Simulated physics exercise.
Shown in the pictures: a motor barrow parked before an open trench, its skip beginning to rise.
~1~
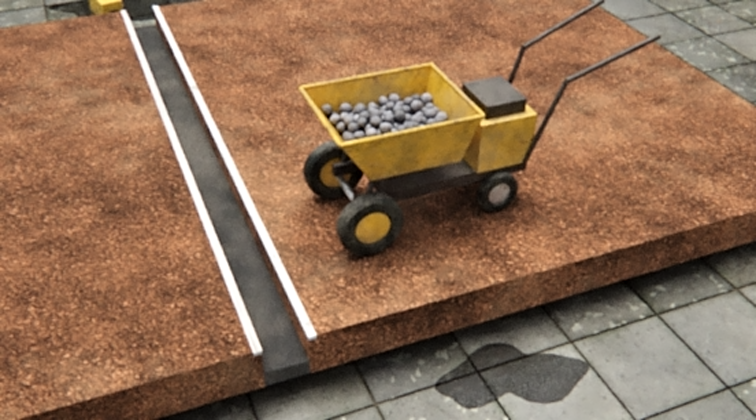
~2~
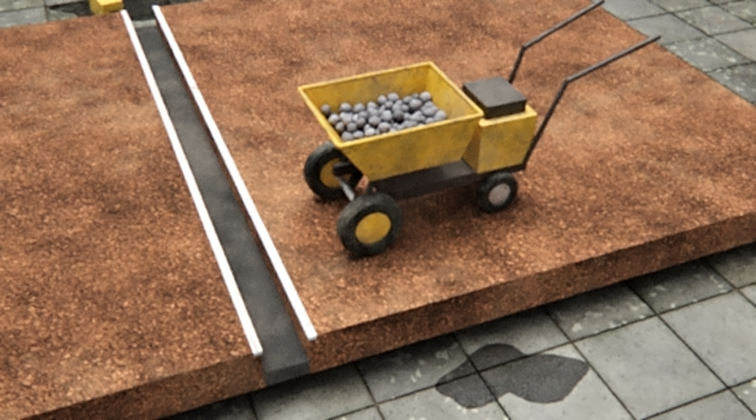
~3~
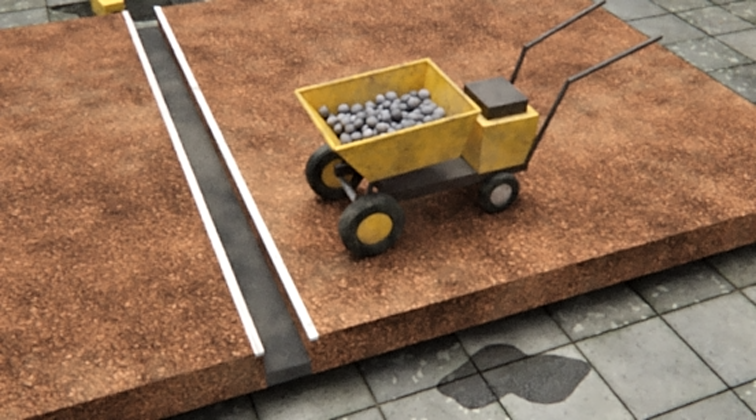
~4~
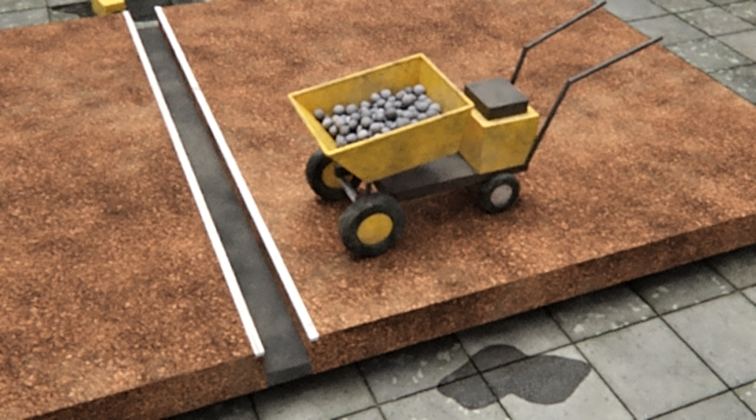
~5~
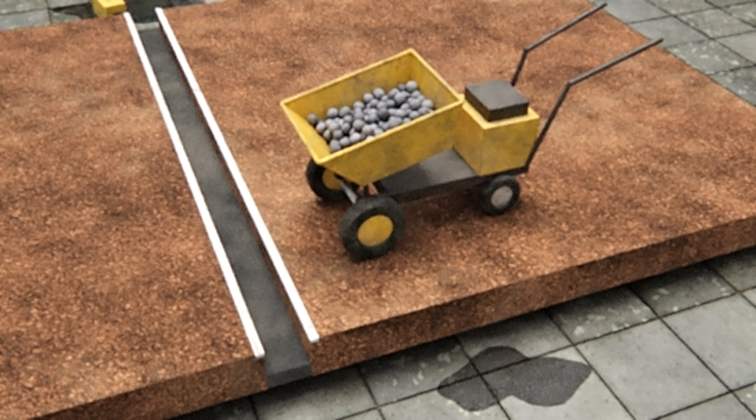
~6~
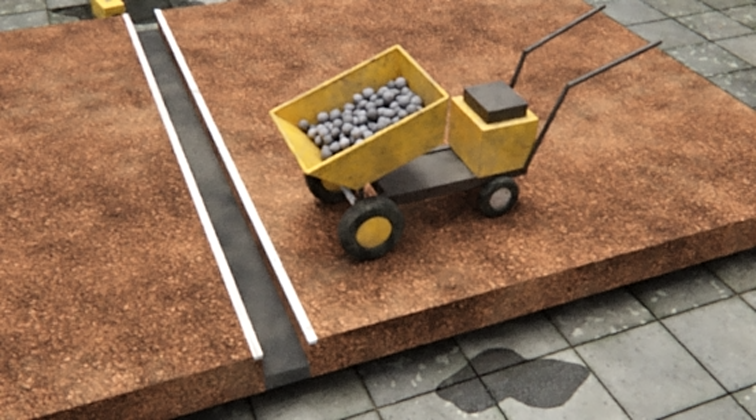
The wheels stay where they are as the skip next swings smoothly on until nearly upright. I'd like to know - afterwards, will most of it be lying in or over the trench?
Most of it.
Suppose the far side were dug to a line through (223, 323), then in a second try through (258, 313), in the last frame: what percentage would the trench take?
100 %, then 50 %.
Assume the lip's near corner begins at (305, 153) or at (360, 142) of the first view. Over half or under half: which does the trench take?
Well, parked at the first spot it'd be short of the halfway mark, and at the second it'd be past the halfway mark.
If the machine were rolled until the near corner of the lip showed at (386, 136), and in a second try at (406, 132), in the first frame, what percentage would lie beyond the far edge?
Position 1 near 0 %, position 2 near 0 %.
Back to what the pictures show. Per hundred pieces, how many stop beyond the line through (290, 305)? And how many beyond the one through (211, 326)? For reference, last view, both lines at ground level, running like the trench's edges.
About 90 and 10 %.
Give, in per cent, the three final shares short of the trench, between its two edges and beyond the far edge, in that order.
Short 0, between 70, beyond 20.
Shortly afterwards, skip tipped steeply; the whole lot in the skip.
Next, skip tipped right over; the bulk in the skip; a little in or heaped over the trench; only a few beyond it.
Some moments later, skip tipped right over; near a quarter in the skip; near two thirds in or heaped over the trench; near a quarter beyond it.
In the end, skip tipped right over; a little in the skip; near two thirds in or heaped over the trench; near a quarter beyond it.
